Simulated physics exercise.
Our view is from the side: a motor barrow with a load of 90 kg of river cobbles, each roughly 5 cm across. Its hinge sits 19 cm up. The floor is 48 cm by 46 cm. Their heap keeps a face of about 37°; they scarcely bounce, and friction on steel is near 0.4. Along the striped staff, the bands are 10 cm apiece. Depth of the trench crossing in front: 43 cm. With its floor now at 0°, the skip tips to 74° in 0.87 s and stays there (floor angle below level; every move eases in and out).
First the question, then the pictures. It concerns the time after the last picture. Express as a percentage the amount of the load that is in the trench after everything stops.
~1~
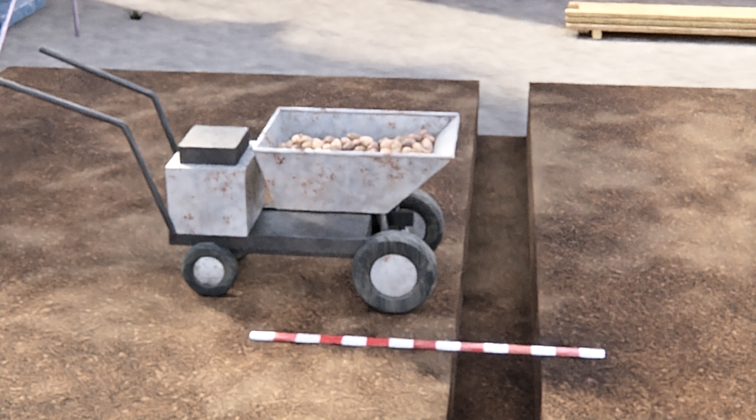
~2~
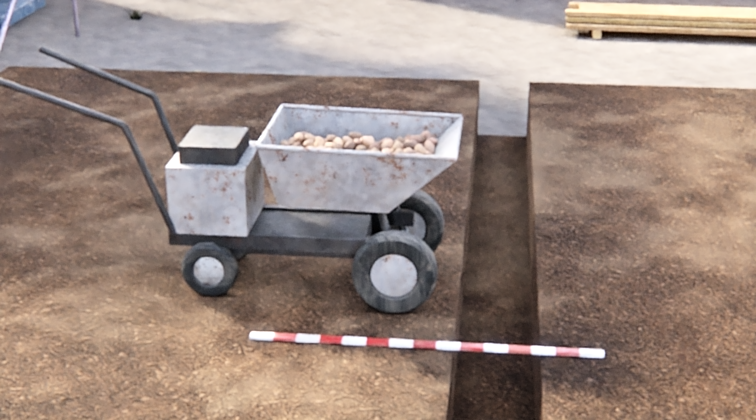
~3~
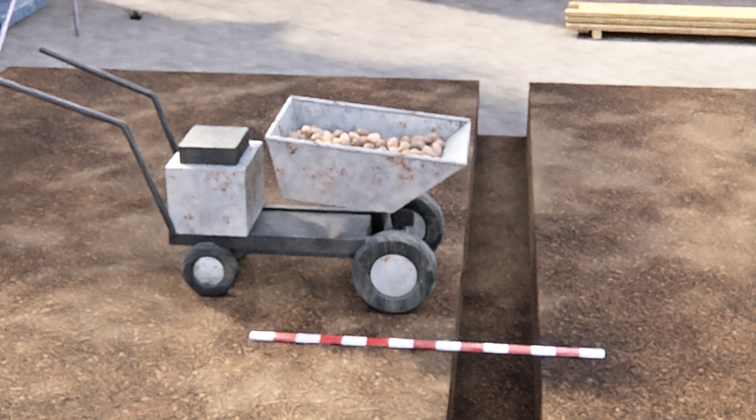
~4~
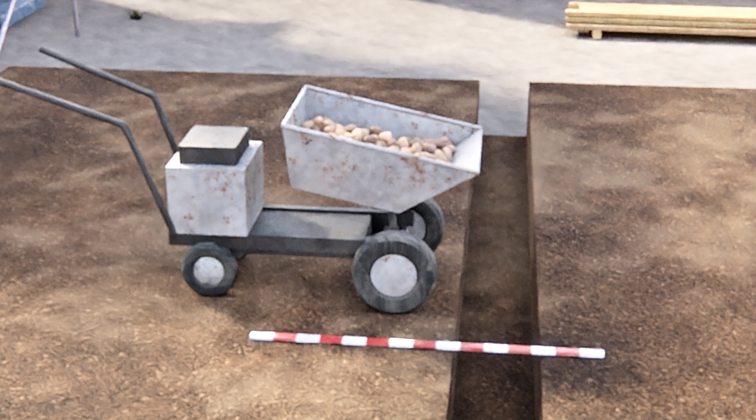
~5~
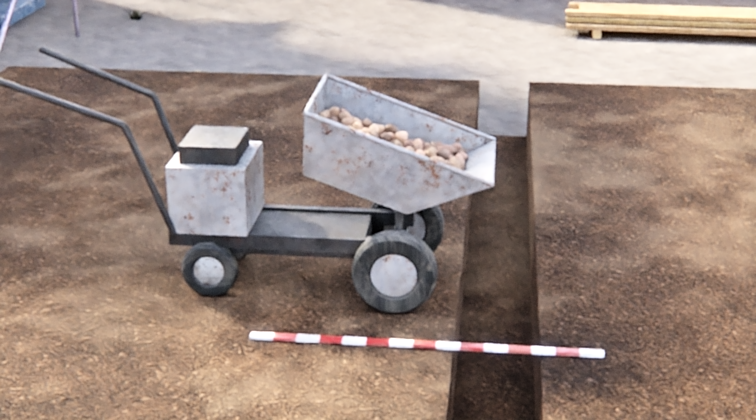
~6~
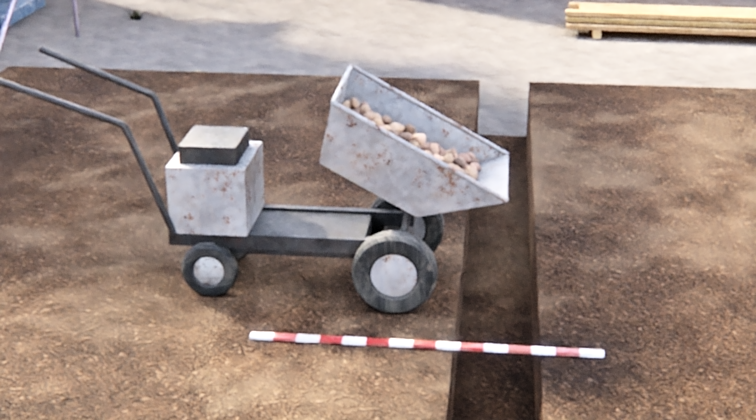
The amount is close to 11 per cent of the load.
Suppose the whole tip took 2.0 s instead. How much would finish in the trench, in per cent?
Then roughly 20 percent.
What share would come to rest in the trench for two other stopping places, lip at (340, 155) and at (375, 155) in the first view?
It comes to about 80 and 95 in a hundred.
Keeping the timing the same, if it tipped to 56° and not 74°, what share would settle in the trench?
Some 25 in a hundred, I'd say.
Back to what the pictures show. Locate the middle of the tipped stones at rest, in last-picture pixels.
Near (596, 289).
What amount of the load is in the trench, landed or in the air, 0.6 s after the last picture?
Roughly 0% by that time.
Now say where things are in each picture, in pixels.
Lip at (453, 158), floor tilted 0°, highest stones at (379, 143), in the first picture.
The skip is at 2°, its lip at (456, 159); the top of the load is at (358, 143), in the second picture.
The skip is at 6°, its lip at (465, 164); the top of the load is at (325, 137), in the third picture.
Lip at (478, 173), floor tilted 12°, highest stones at (321, 128), in the fourth picture.
Lip at (493, 185), floor tilted 20°, highest stones at (334, 118), in the fifth picture.
Lip at (507, 201), floor tilted 29°, highest stones at (355, 110), in the sixth picture.
Then, 0.3 s after the last picture the floor is at 62°, 100 % in the skip; the foremost stones are at (524, 234).
Then, 0.6 s after the last picture the floor is at 74°, 60 % in the skip, 1 % in the trench, 39 % past the trench; the foremost stones are at (625, 295).
Then, 1.0 s after the last picture the floor is at 74°, 14 % in the skip, 4 % in the trench, 82 % past the trench; the foremost stones are at (750, 288).
Then, 2.9 s after the last picture the floor is at 74°, 4 % in the skip, 11 % in the trench, 85 % past the trench; the foremost stones are past the picture's edge.
